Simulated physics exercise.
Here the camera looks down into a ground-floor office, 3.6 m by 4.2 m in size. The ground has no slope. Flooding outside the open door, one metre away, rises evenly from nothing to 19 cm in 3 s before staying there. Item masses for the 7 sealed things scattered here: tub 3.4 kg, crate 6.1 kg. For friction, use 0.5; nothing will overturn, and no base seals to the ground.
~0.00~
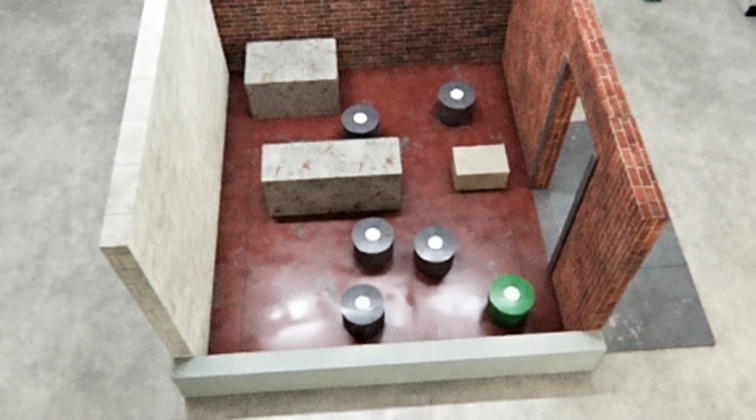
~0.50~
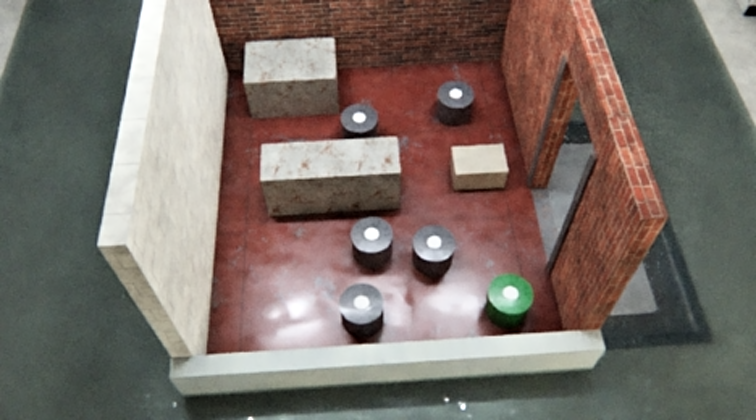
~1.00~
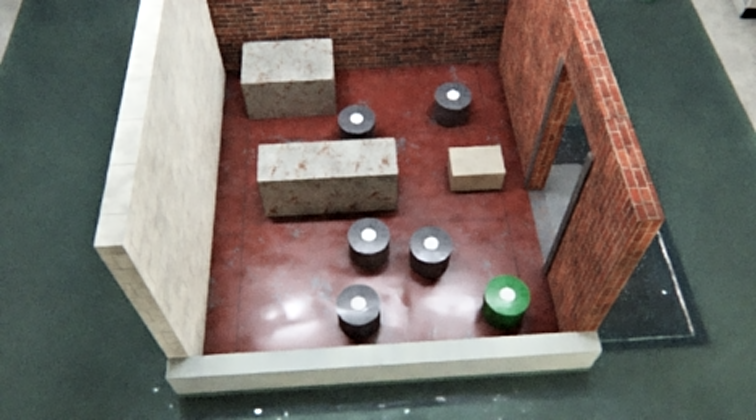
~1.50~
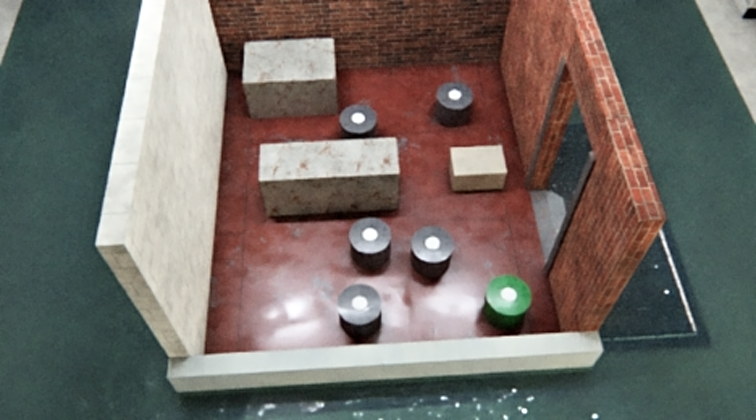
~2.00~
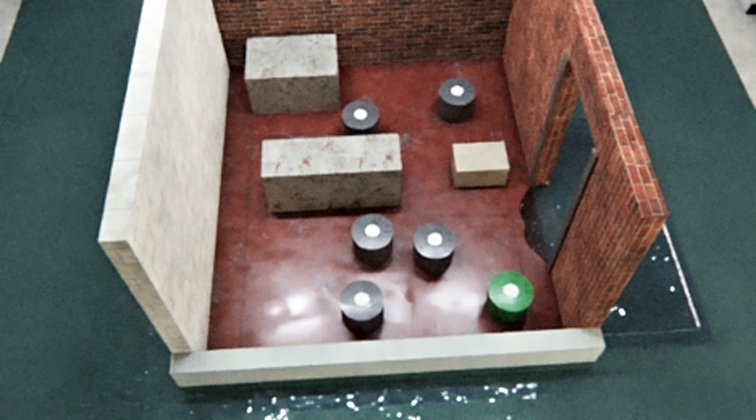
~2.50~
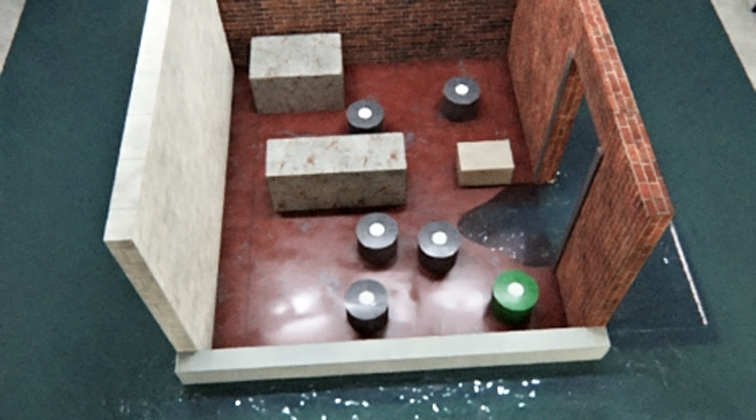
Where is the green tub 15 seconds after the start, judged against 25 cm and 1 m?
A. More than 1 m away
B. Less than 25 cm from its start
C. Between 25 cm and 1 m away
Option C: Between 25 cm and 1 m away.
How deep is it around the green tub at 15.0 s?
Roughly 10 cm at that moment.
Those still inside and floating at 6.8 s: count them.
3.
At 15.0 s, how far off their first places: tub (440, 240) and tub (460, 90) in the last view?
Respectively 140 and 100 cm.
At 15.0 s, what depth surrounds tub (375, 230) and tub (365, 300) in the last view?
First roughly 13 cm, second roughly 15 cm.
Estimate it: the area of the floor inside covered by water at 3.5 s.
I'd estimate close to 3.0 m2.
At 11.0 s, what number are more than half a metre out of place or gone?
I get 3.
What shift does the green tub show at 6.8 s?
I'd guess some 20 cm by then.
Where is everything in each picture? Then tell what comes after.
The green tub at (512, 294) rests on the ground; water covers 0.0 m2; 0 of 7 have shifted, in the first picture.
The green tub at (511, 294) rests on the ground; water covers 0.0 m2; 0 of 7 have shifted, in the second picture.
The green tub at (508, 295), on the bottom; 0.0 m2 under water; 0 of 7 have shifted, in the third picture.
The green tub at (509, 295) rests on the ground; 0.0 m2 under water; 0 of 7 have shifted, in the fourth picture.
The green tub at (511, 291) rests on the ground; water covers 0.1 m2; 0 of 7 have shifted, in the fifth picture.
The green tub at (516, 290) rests on the ground; water covers 0.7 m2; 0 of 7 have shifted, in the sixth picture.
After 3.5 s the green tub is near (516, 290), 0.0 m from its start, aground; 0 afloat.
After 6.8 s the green tub is near (519, 310), 0.2 m from its start, aground; 3 afloat.
After 11.0 s the green tub is near (529, 274), 0.2 m from its start, afloat; 7 afloat.
After 15.0 s the green tub is near (443, 282), 0.7 m from its start, afloat; 7 afloat.
